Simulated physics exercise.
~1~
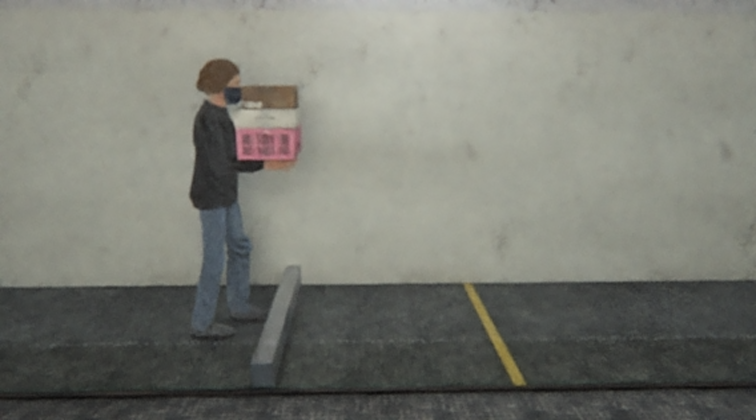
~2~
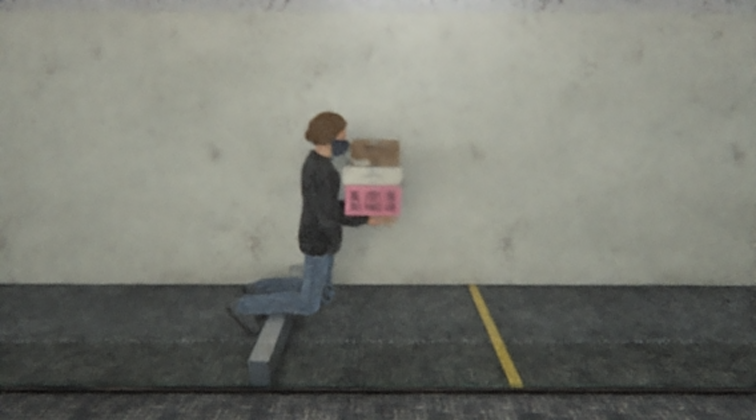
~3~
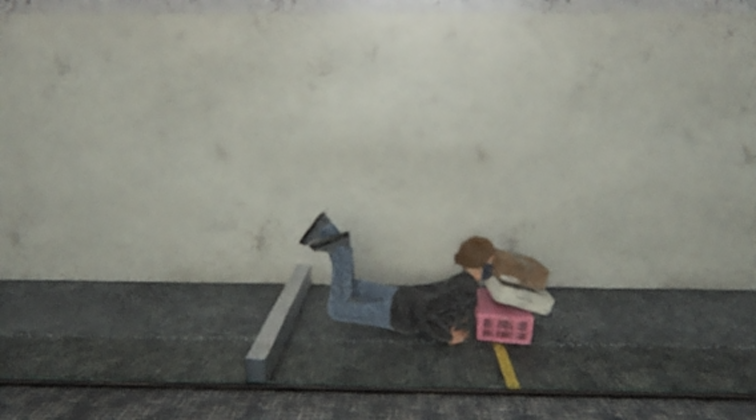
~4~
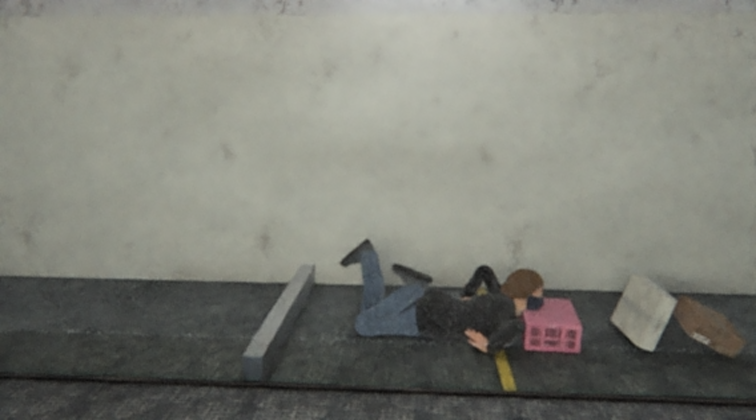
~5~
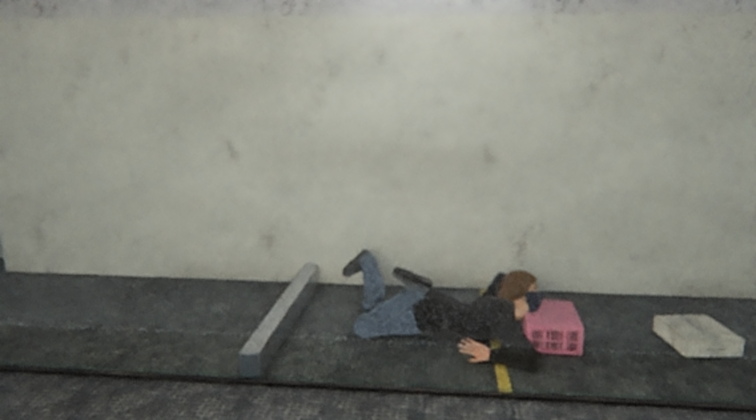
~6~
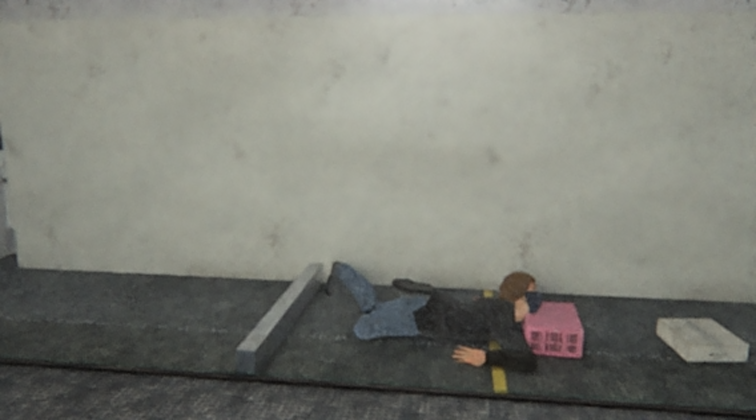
A masked person carrying a brown box, a white box and a pink crate tripped over a low grey rail and fell flat to the right. The boxes tumbled ahead, leaving the crate by the person's head, just past the yellow line, and the white one farther right.
